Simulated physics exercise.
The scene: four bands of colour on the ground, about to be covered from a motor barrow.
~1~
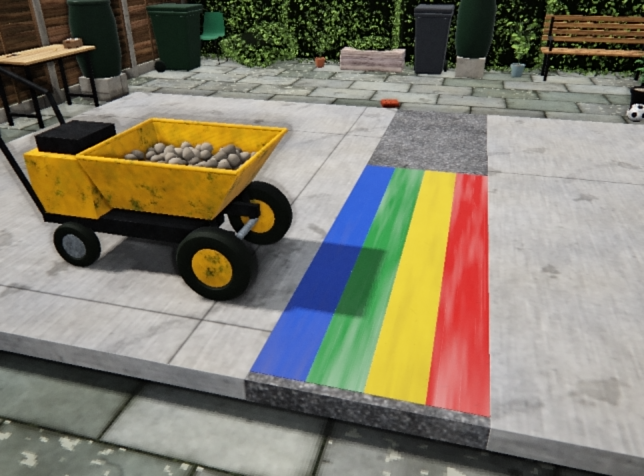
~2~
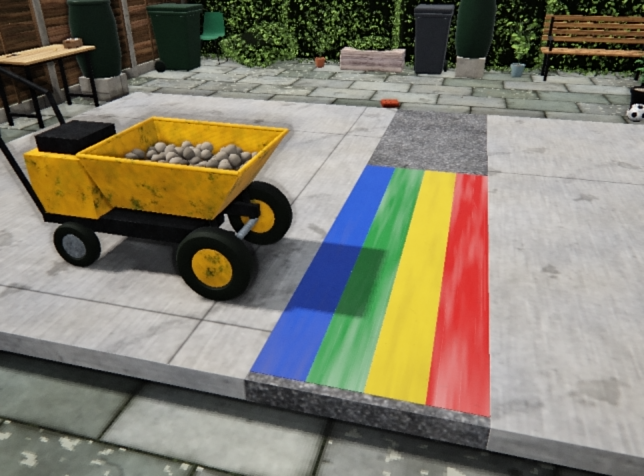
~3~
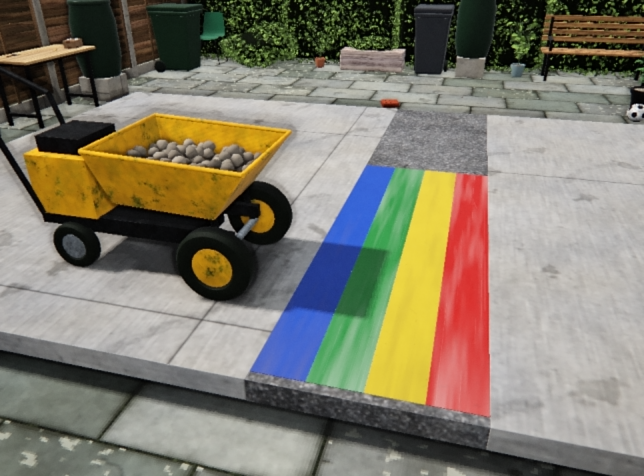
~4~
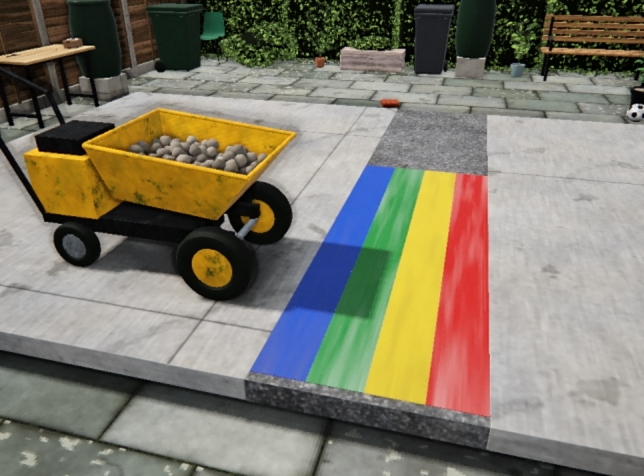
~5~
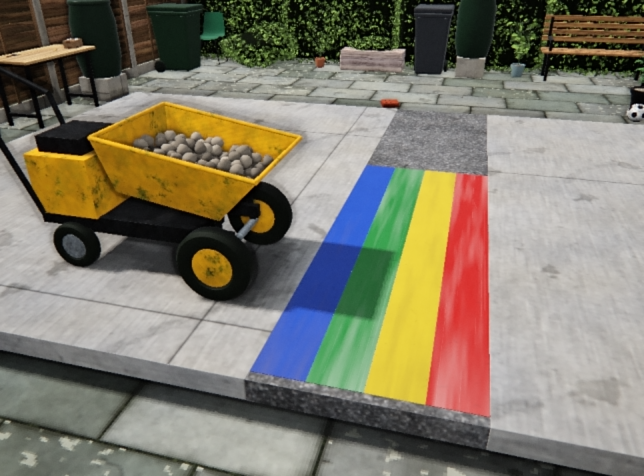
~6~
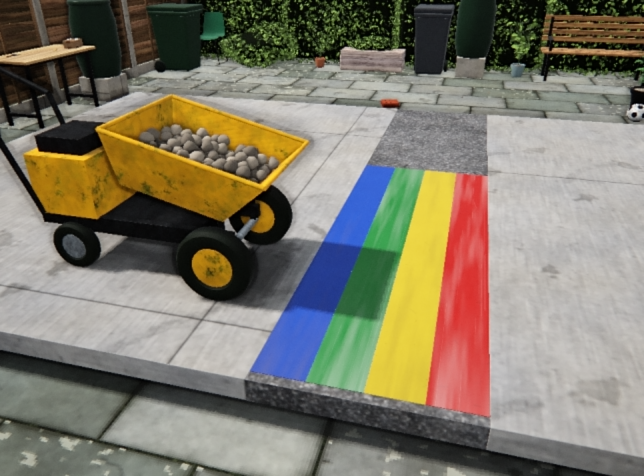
Yellow motor barrow loaded with river pebbles slowly tilting its skip a little to the right beside blue, green, yellow and red strips.
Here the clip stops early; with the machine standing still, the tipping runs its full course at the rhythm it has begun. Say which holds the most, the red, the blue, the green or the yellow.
I would say the green one.
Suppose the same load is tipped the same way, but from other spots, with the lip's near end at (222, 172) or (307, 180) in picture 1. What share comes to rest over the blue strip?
Position 1 near 20 %, position 2 near 0 %.
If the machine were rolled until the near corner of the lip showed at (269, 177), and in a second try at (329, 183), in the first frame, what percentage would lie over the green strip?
30 and 0 percent, in that order.
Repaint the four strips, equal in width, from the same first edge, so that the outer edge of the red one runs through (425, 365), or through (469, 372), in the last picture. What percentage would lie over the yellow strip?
Roughly 30 percent first, then roughly 20 percent.
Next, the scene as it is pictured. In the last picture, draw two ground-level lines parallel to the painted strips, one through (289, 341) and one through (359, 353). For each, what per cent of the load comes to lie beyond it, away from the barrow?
Result, first then second: 90 %, 40 %.
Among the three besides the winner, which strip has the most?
Number two is the yellow strip.
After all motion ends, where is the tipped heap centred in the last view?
(380, 283).
Just after the last frame, skip tipped steeply; every one in the skip.
A moment on, skip tipped right over; the larger part in the skip; just a few over the blue strip; roughly a quarter over the green strip.
Further on, skip tipped right over; about a tenth in the skip; about a tenth over the blue strip; roughly half over the green strip; roughly a quarter over the yellow strip; about a tenth over the red strip; about a tenth off the paint.
When it is over, skip tipped right over; about a tenth in the skip; about a tenth over the blue strip; roughly half over the green strip; roughly a quarter over the yellow strip; about a tenth over the red strip; about a tenth off the paint.
